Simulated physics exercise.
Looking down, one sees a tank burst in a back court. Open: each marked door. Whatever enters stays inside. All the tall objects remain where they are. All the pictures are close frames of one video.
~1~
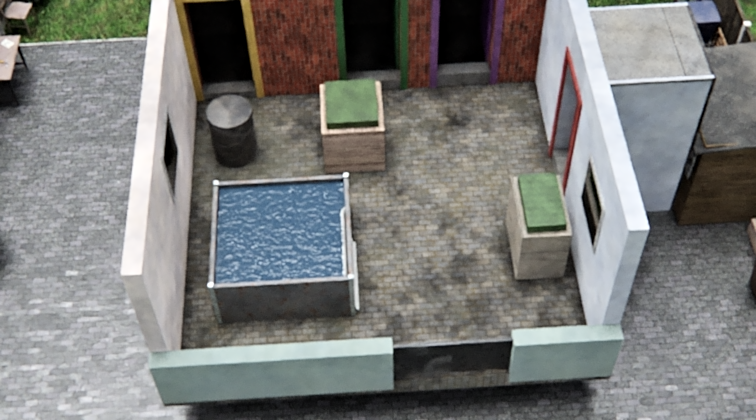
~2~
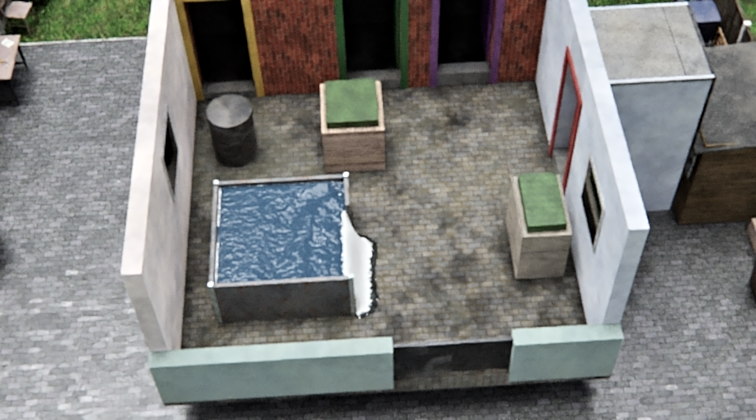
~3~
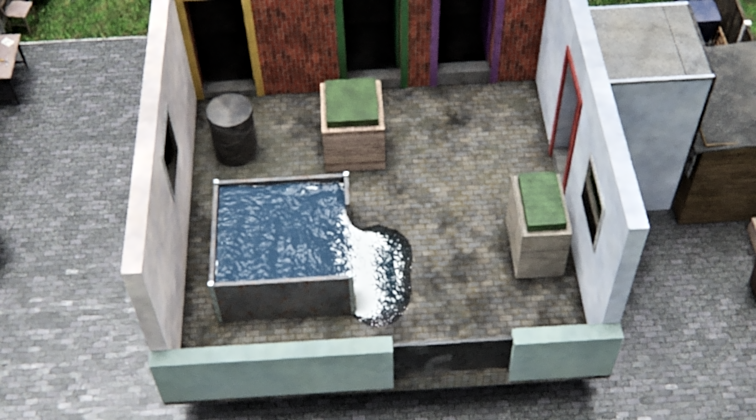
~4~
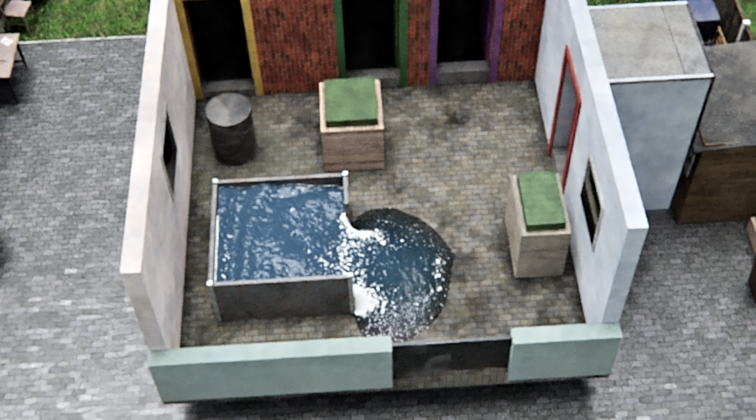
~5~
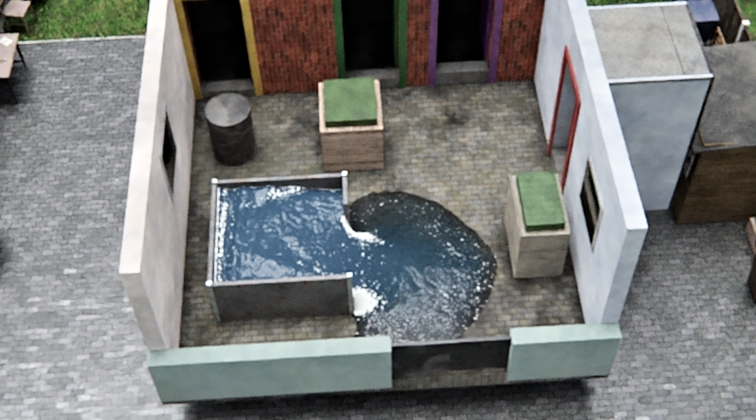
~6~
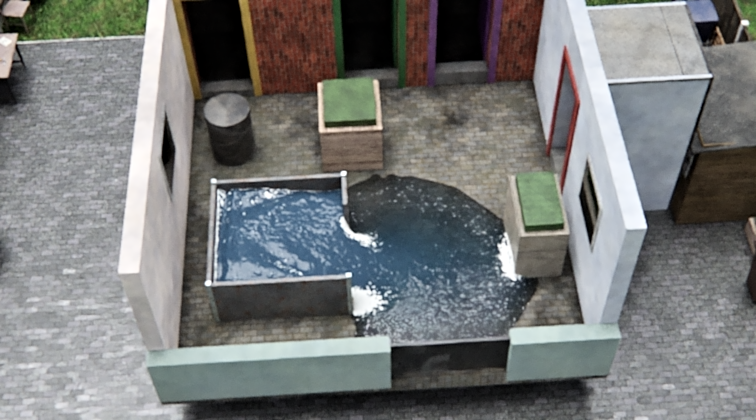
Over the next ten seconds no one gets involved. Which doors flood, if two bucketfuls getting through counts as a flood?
The yellow door does not flood; the green door does not flood; the purple door does not flood; the red door does not flood.
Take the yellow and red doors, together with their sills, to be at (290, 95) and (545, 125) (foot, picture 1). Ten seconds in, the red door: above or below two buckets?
As it turns out, the red one stays within bounds.
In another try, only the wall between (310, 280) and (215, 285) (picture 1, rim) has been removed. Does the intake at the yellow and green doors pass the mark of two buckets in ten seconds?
The yellow door tops the limit and the green door remains within the limit.
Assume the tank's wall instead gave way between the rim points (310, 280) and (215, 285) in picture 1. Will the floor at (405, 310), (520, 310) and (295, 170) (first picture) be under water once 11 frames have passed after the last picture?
Spot one ends up deluged, spot two deluged, spot three untouched by the spill.
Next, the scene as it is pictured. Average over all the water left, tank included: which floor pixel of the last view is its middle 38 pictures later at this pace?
Somewhere near (393, 222).
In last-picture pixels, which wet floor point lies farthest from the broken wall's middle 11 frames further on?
I'd go with roughly (525, 83).
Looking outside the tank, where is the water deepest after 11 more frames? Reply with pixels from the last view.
I'd point to about (577, 341).
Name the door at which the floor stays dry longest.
The door marked yellow.
A moment on, water covers 40 % of the floor; the yellow door not reached, the green door not reached, the purple door not reached, the red door wet at the sill, nothing in.
Next, water covers 45 % of the floor; the yellow door not reached, the green door not reached, the purple door not reached, the red door wet at the sill, nothing in.
Then, water covers 55 % of the floor; the yellow door not reached, the green door wet at the sill, nothing in, the purple door wet at the sill, nothing in, the red door wet at the sill, nothing in.
Later, water covers 90 % of the floor; the yellow door wet at the sill, nothing in, the green door wet at the sill, nothing in, the purple door wet at the sill, nothing in, the red door wet at the sill, nothing in.
In the end, water covers 95 % of the floor; the yellow door under two buckets in, the green door wet at the sill, nothing in, the purple door wet at the sill, nothing in, the red door wet at the sill, nothing in.
